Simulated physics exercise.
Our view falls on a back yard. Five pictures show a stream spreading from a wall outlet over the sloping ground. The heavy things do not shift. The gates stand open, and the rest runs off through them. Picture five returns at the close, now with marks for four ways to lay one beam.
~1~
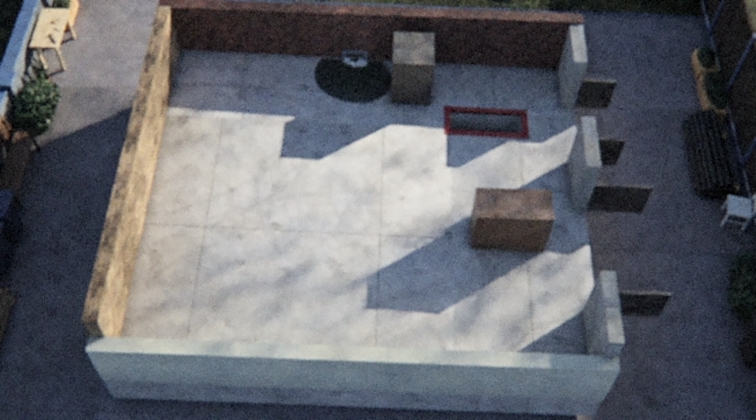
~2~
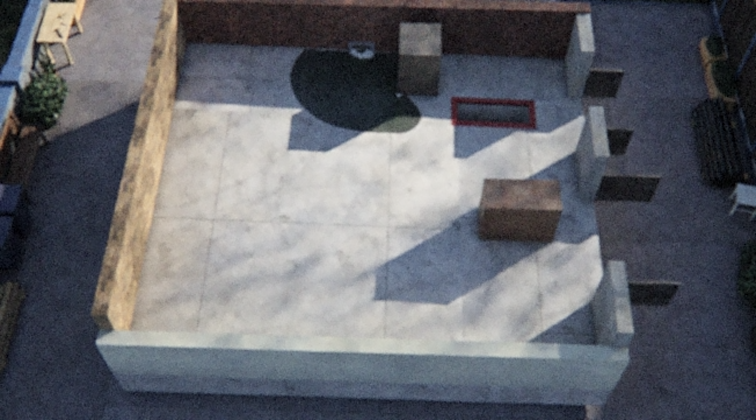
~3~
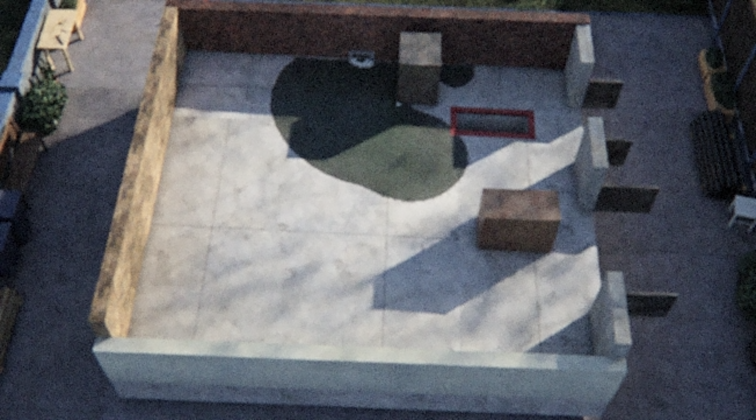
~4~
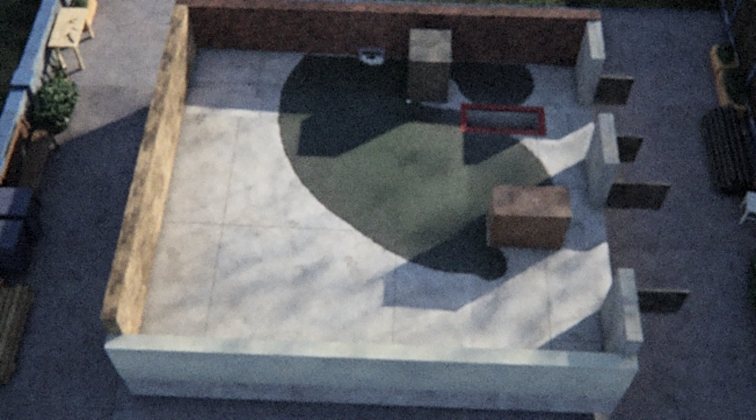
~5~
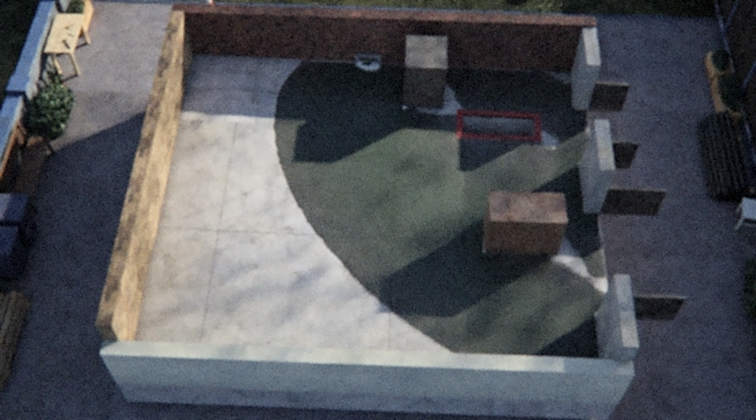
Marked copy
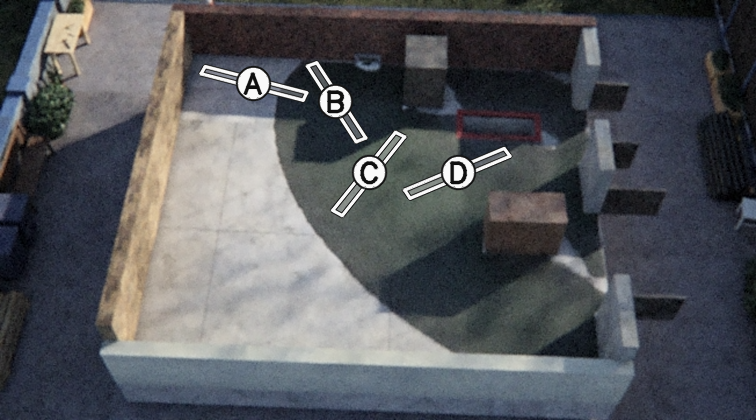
Dark water spreads from the back wall across the pale yard, surrounding a red-edged drain pit.
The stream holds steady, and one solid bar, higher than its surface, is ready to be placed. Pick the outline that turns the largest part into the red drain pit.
D.
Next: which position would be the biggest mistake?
The answer is A.
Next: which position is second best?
C it is.
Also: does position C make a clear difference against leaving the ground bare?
Yes.
On the marked copy, A from (203, 70) to (304, 96); B from (312, 64) to (360, 139); C from (337, 213) to (400, 134); D from (407, 194) to (507, 152).
For position A, about 4 % of the stream runs into the red drain pit, about 95 % out by the gates.
For position B, about 9 % of the stream runs into the red drain pit, about 91 % out by the gates.
For position C, about 18 % of the stream runs into the red drain pit, about 82 % out by the gates.
For position D, about 40 % of the stream runs into the red drain pit, about 60 % out by the gates.
